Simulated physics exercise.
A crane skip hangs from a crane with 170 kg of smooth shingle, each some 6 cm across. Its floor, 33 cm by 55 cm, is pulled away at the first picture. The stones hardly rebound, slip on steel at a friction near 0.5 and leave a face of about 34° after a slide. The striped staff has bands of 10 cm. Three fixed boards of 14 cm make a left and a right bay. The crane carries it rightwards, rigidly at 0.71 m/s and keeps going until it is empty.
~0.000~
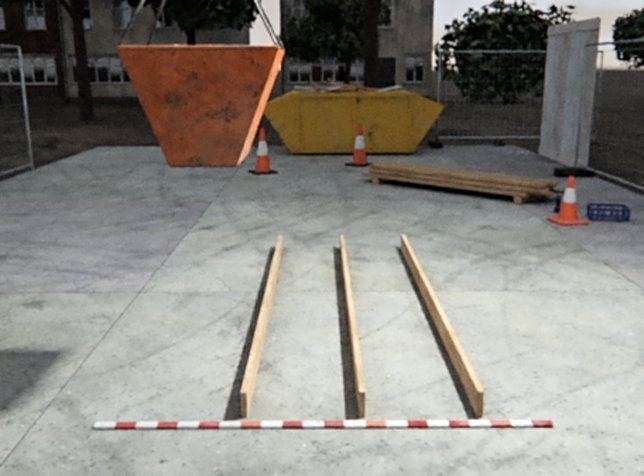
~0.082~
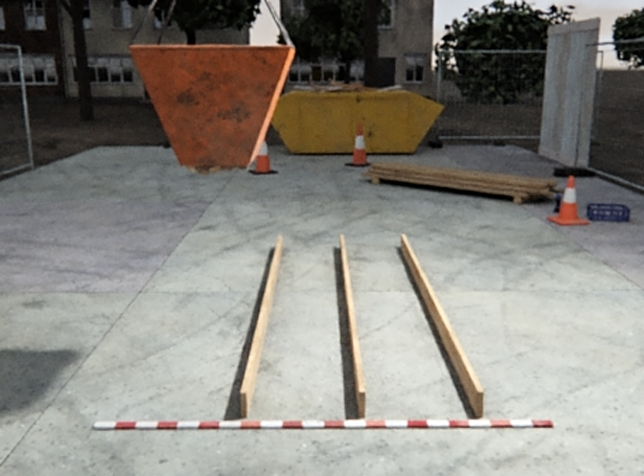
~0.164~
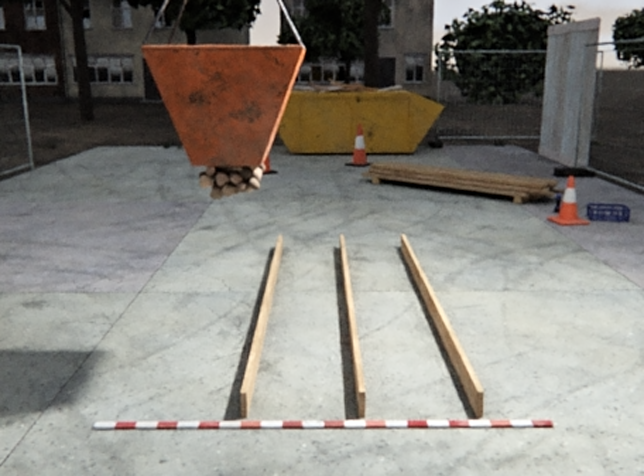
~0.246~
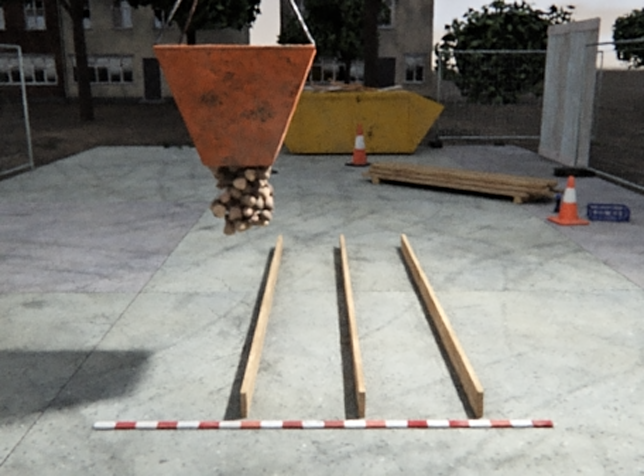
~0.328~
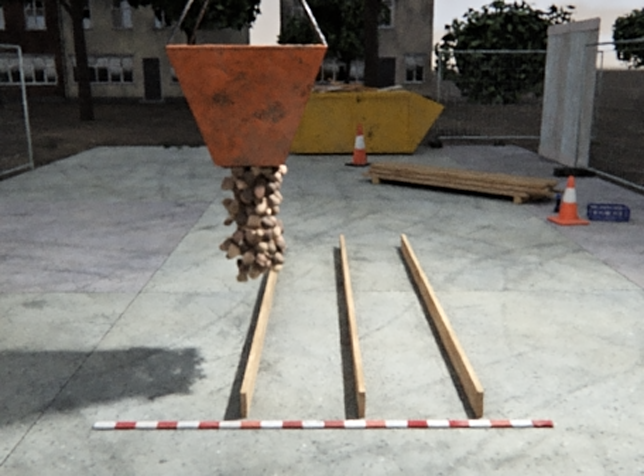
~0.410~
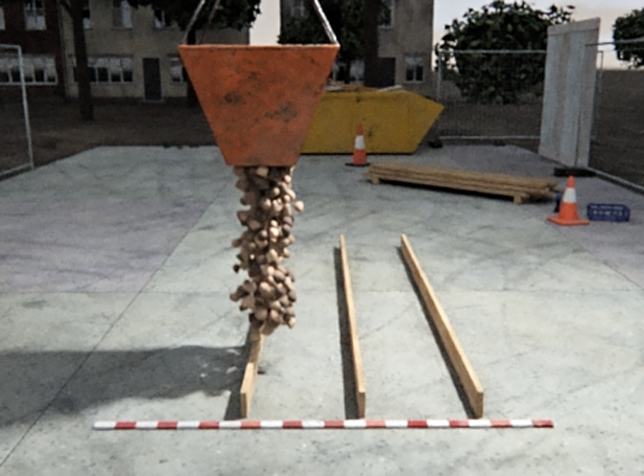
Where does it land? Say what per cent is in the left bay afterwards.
Close to 86 in a hundred.
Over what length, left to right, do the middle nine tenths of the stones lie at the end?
Roughly 100 cm.
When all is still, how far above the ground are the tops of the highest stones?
Some 22 cm high.
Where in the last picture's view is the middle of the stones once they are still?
Around (315, 354).
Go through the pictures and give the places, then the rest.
The outlet is at (203, 156); nothing has dropped yet, in the first frame.
The outlet is at (214, 156); 4 % is out, in the second frame.
Outlet at (226, 156), the stream shows down to (231, 187); 85 % still inside, in the third frame.
Outlet at (238, 156), the stream shows down to (244, 222); 73 % still inside, in the fourth frame.
Outlet at (249, 156), the stream shows down to (256, 267); 59 % still inside, in the fifth frame.
Outlet at (261, 156), the stream shows down to (268, 322); 46 % still inside, in the sixth frame.
After 0.7 s, 2 % in the crane skip, 2 % falling or lying left of the bays, 96 % falling or lying in the left bay; the stones farthest right are at (349, 354).
After 1.1 s, 0 % in the crane skip, 2 % falling or lying left of the bays, 87 % falling or lying in the left bay, 11 % falling or lying in the right bay; the stones farthest right are at (422, 349).
After 1.7 s, 0 % in the crane skip, 2 % falling or lying left of the bays, 86 % falling or lying in the left bay, 12 % falling or lying in the right bay; the stones farthest right are at (450, 364).
After 2.6 s, 0 % in the crane skip, 2 % falling or lying left of the bays, 86 % falling or lying in the left bay, 12 % falling or lying in the right bay; the stones farthest right are at (450, 364).
After 4.5 s, 0 % in the crane skip, 2 % left of the bays, 86 % in the left bay, 12 % in the right bay; the stones farthest right are at (450, 364).
